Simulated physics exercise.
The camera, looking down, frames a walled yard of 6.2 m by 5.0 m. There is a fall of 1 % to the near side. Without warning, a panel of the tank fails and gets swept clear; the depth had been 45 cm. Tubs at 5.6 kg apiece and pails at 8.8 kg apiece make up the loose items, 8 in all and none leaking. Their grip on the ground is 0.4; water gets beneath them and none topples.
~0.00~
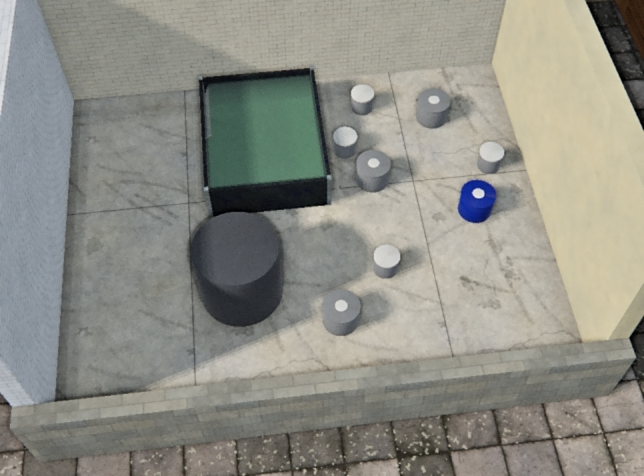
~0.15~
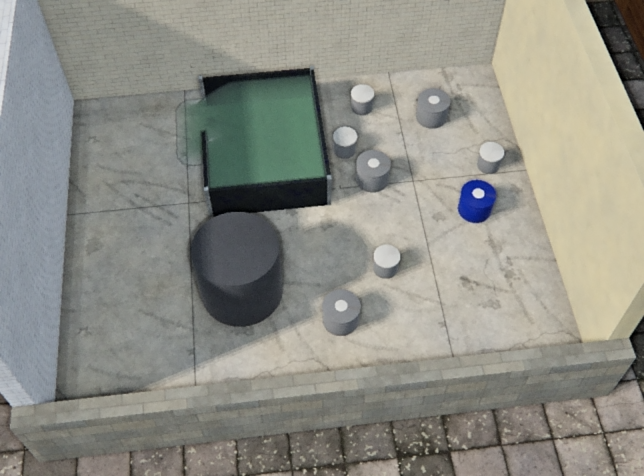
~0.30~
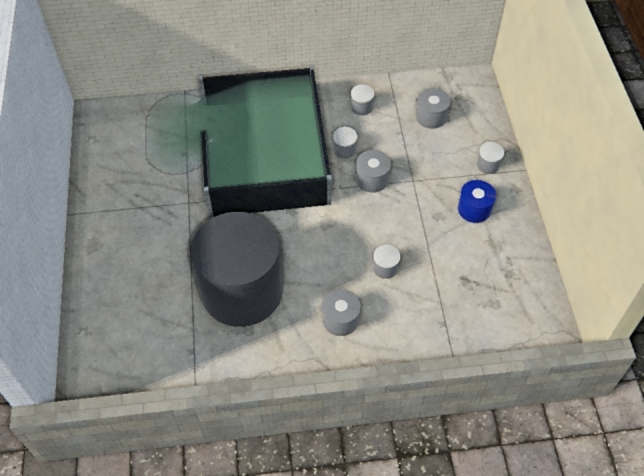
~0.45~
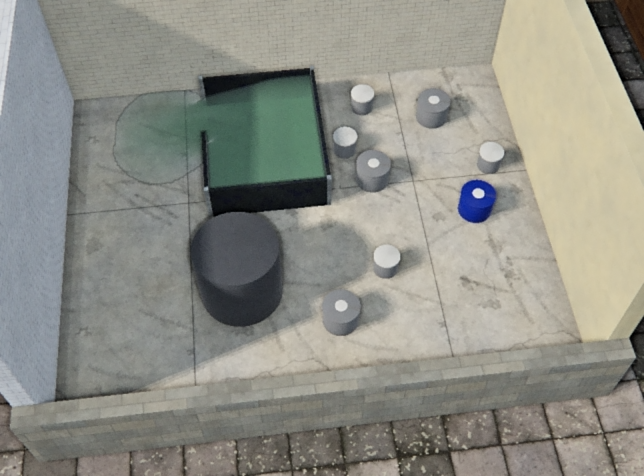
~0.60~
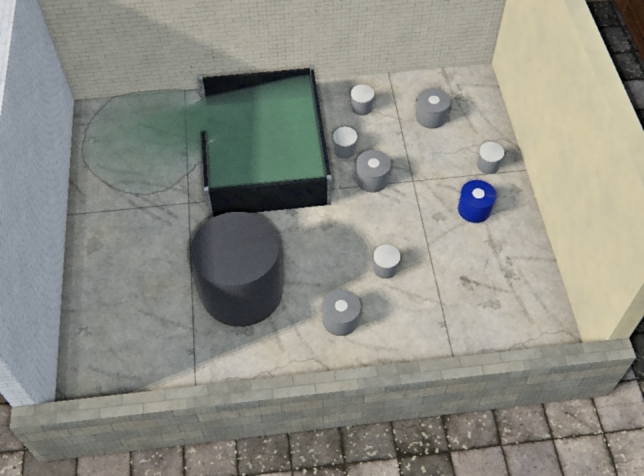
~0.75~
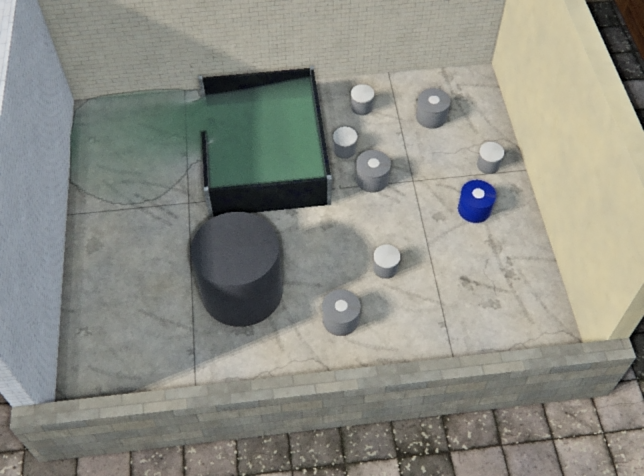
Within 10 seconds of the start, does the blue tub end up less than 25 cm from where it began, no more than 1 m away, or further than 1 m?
It ends up less than 25 cm away.
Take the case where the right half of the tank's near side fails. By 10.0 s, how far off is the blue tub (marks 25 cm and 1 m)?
From there, the blue tub gets swept far.
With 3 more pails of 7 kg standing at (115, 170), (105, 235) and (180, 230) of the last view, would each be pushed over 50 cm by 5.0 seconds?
Taking them in order: Far enough, far enough and not far enough.
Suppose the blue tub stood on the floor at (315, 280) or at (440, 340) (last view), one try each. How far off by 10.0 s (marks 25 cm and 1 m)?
From the first spot it does not really budge, and from the second it goes a long way.
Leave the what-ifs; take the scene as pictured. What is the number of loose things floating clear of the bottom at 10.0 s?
Count at that moment: 2.
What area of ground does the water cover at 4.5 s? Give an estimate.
About 16 m2.
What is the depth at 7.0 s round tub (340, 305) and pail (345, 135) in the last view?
Close to 4 and 0 centimetres.
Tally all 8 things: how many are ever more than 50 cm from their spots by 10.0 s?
Answer: 1.
After 2.0 s the blue tub is near (478, 193), 0.0 m from its start, aground; 0 afloat.
After 4.5 s the blue tub is near (478, 193), 0.0 m from its start, aground; 0 afloat.
After 7.0 s the blue tub is near (478, 193), 0.0 m from its start, aground; 0 afloat.
After 10.0 s the blue tub is near (472, 188), 0.1 m from its start, afloat; 2 afloat.
